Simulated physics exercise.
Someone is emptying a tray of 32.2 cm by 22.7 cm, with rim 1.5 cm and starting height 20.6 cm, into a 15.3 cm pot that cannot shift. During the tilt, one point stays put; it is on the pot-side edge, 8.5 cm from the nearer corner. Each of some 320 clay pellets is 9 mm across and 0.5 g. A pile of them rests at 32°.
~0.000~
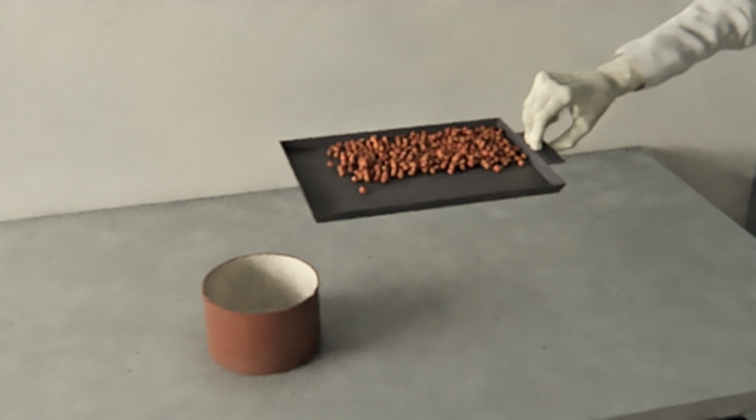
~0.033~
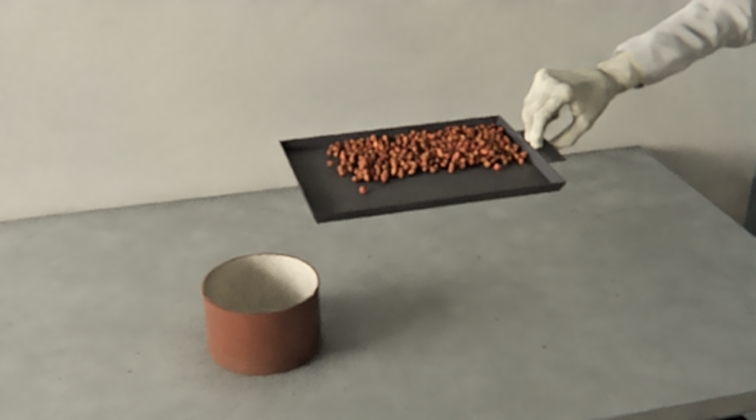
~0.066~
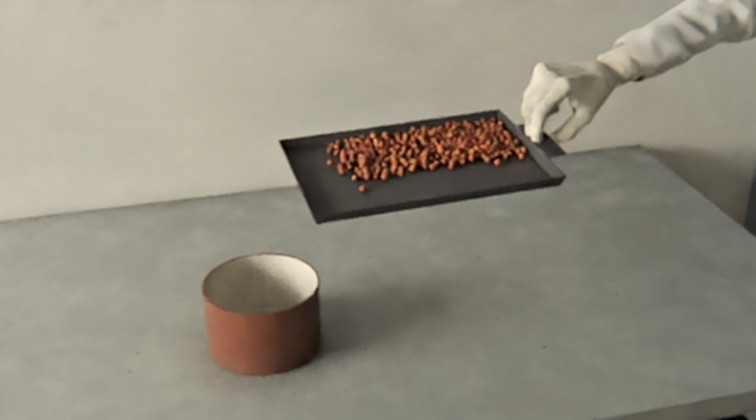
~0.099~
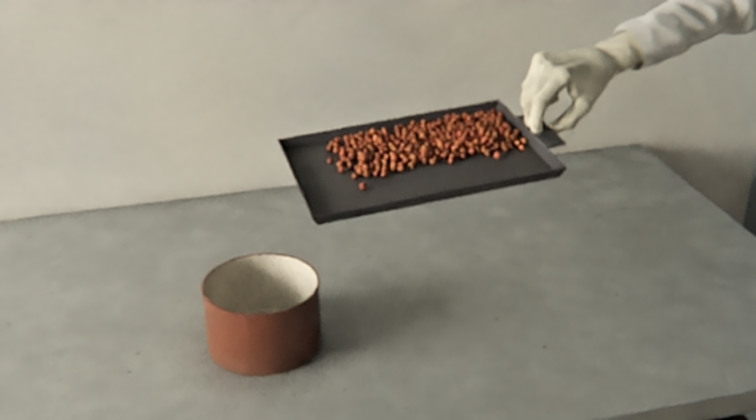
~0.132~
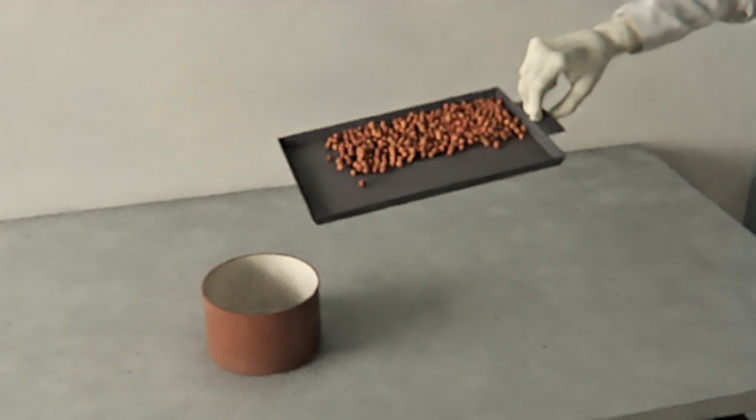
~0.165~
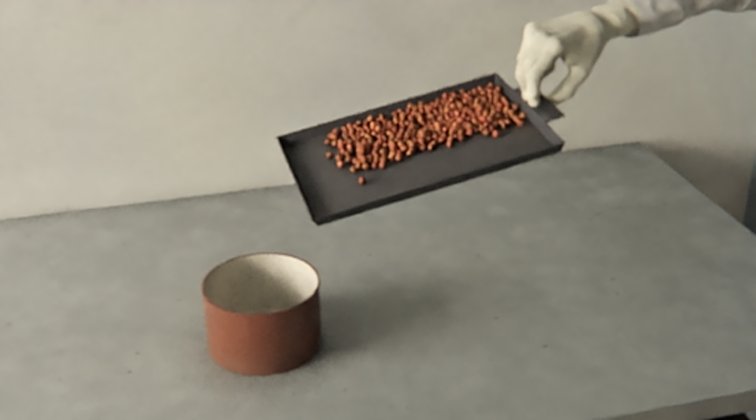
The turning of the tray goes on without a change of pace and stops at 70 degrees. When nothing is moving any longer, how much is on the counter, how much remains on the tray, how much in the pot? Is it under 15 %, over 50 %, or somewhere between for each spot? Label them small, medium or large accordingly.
Counter - medium, tray - small, pot - large.
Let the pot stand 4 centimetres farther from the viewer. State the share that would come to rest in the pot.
Near 50 per cent in that case.
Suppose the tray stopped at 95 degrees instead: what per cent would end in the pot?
In that case some 55 per cent.
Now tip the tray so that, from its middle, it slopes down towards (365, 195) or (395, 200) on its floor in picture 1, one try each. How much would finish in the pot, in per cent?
Near 40 and 5 per cent, in that order.
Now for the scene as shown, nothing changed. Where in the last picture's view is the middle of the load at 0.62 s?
(308, 153) or thereabouts.
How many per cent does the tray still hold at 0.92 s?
Around 10 percent.
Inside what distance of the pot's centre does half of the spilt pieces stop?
About 20 centimetres.
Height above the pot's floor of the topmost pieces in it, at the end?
I'd put it at close to 2.0 centimetres.
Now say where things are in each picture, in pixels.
In the first picture, tray tilt 0 degrees, front corners at (317, 212) and (559, 182); middle of the pieces at (426, 151); pot at (261, 282).
In the second picture, tray tilt 0 degrees, front corners at (317, 213) and (560, 180); middle of the pieces at (426, 150).
In the third picture, tray tilt 2 degrees, front corners at (317, 213) and (560, 175); middle of the pieces at (426, 146).
In the fourth picture, tray tilt 4 degrees, front corners at (316, 214) and (560, 166), lowest corner left front; middle of the pieces at (425, 141).
In the fifth picture, tray tilt 8 degrees, front corners at (316, 215) and (560, 154), lowest corner left front; middle of the pieces at (425, 133).
In the sixth picture, tray tilt 11 degrees, front corners at (316, 216) and (559, 142), lowest corner left front; middle of the pieces at (423, 124); pot at (261, 282). The tray's pace is about 105 degrees a second.
After 0.44 s, tilt 41 degrees; the tray holds 100 %, the pot 0 %.
After 0.62 s, tilt 60 degrees; the tray holds 95 %, the pot 0 %.
After 0.92 s, tilt 70 degrees; the tray holds 10 %, the pot 50 %.
At rest (2.3 s), counter 40 %, tray 0 %, pot 55 %.
